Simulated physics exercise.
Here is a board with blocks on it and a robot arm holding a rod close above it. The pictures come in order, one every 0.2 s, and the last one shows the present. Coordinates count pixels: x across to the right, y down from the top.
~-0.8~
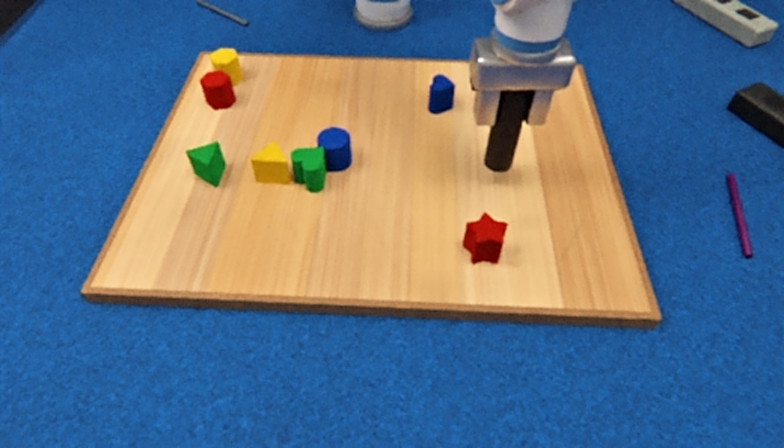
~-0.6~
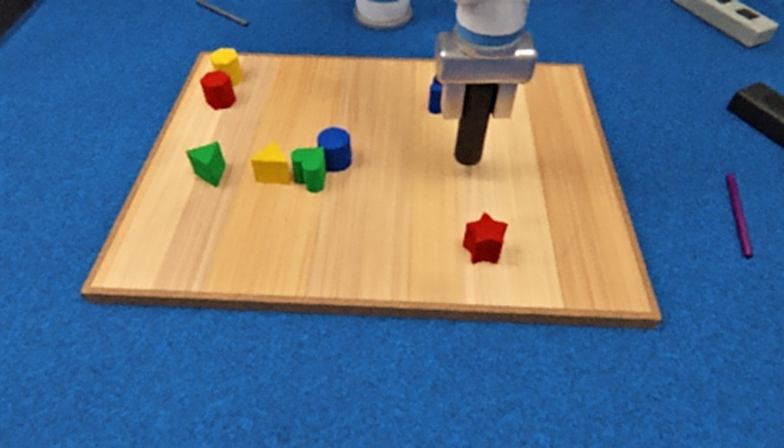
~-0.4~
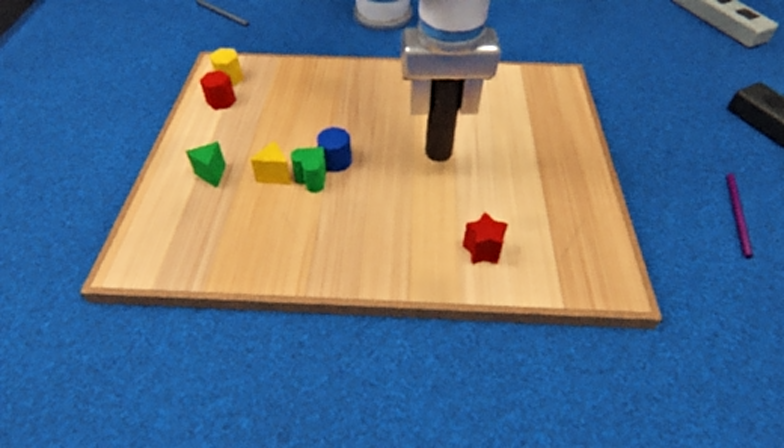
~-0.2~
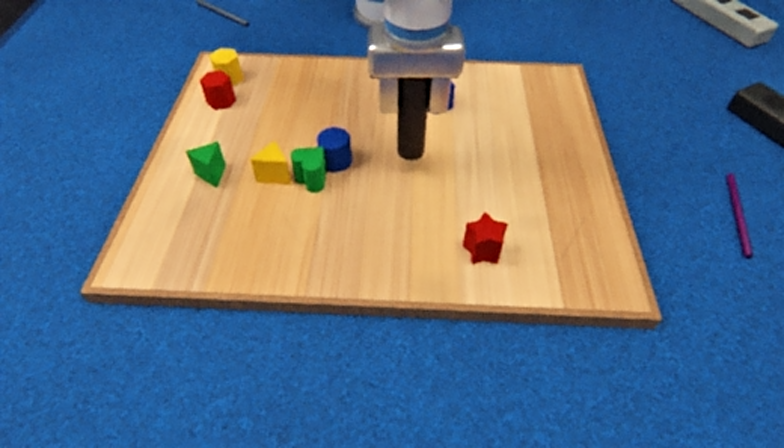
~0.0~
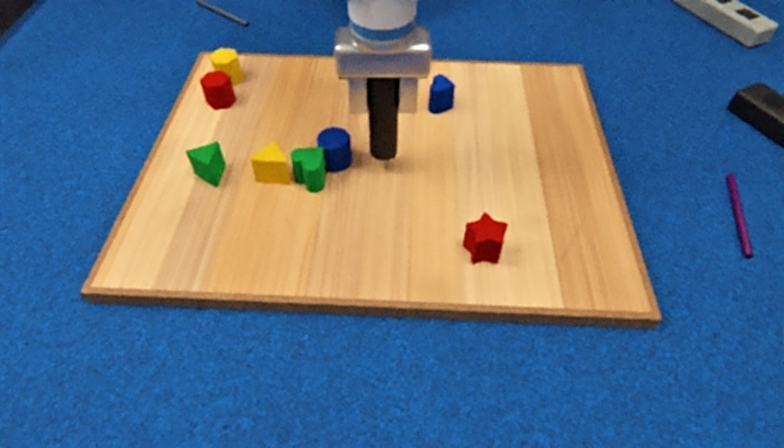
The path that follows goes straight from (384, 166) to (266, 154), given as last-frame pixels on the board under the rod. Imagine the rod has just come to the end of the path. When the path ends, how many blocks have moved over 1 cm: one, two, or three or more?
I foresee one block being moved.
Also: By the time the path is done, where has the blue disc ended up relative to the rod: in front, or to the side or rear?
Answer: Still ahead.
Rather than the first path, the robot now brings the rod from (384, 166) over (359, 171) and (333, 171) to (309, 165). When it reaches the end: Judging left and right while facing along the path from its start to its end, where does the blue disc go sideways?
Slides right.
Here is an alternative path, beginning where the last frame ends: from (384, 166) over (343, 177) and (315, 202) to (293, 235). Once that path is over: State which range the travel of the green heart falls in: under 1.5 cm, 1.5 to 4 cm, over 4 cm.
The best fit is 1.5 to 4 cm.
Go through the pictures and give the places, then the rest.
In the first picture, rod's lower end at (498, 164); green triangular block at (204, 152); yellow triangular block at (270, 153); green heart at (308, 157); blue disc at (333, 137).
In the second picture, rod at (468, 158); blocks still.
In the third picture, rod at (439, 154); blocks still.
In the fourth picture, rod at (411, 152); blocks still.
In the fifth picture, rod at (384, 152); green triangular block at (204, 152); yellow triangular block at (270, 153); green heart at (308, 157); blue disc at (333, 137).
On the path given first. One third of the way, rod at (342, 148); green heart at (304, 158), turned 15° anticlockwise; blue disc at (311, 134).
Two thirds of the way, rod at (300, 144); green heart at (304, 158), turned 10° anticlockwise; blue disc at (270, 128).
At the end, rod at (262, 140); green triangular block still; yellow triangular block at (268, 154); green heart at (304, 158), turned 10° anticlockwise; blue disc at (234, 122).
